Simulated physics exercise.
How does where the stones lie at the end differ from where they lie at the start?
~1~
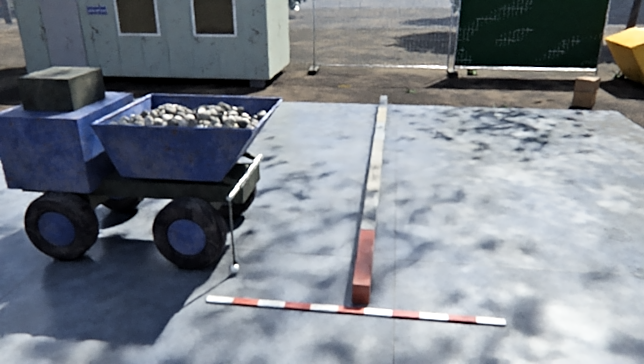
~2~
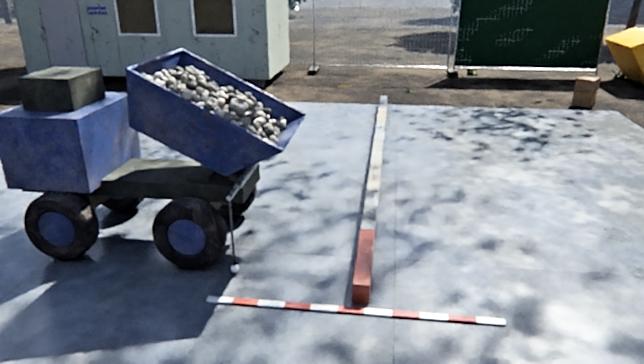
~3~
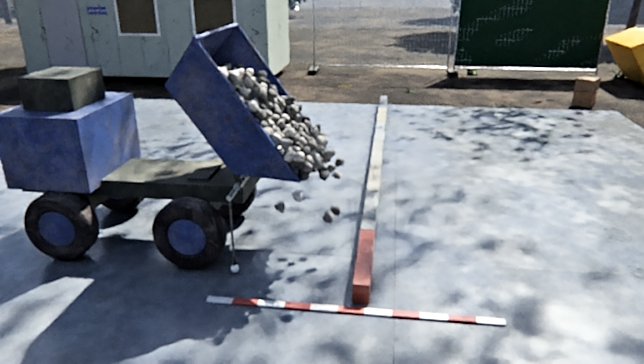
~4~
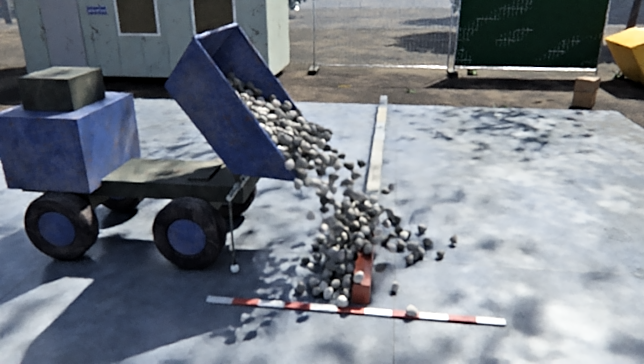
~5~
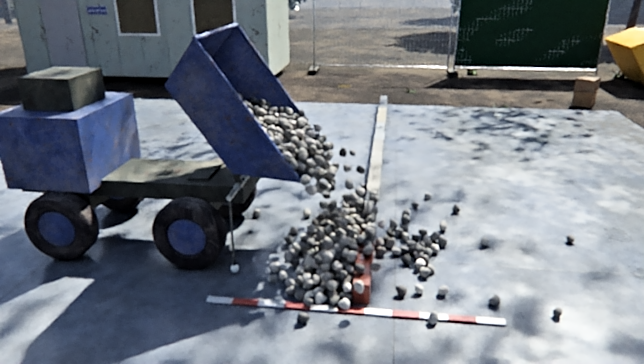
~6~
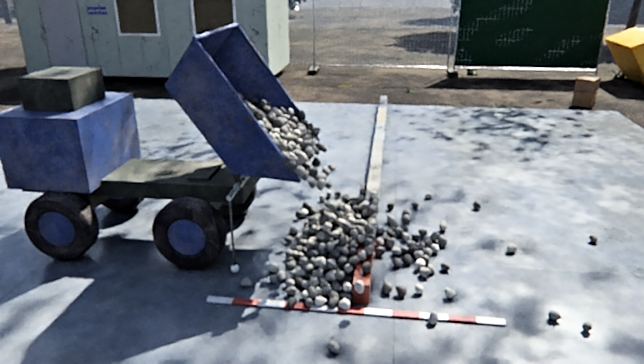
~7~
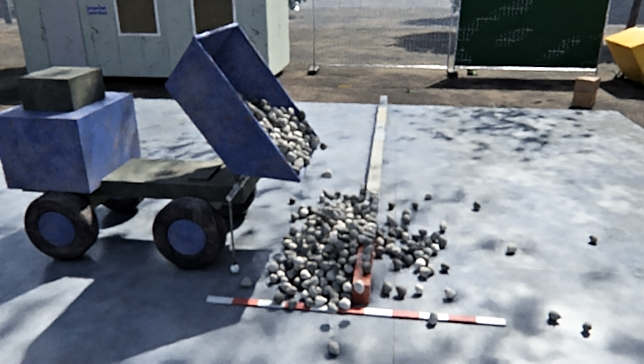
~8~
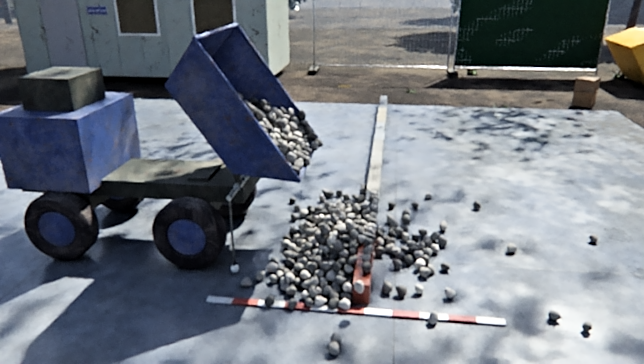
At the start the stones all sit in the level blue body of the dumper. By the end many lie lower and further right on the ground, mostly on the dumper's side of the kerb with a few beyond it, while the rest remain in the tipped body.
A blue dumper tips its body, spilling stones around the kerb while many stay inside.
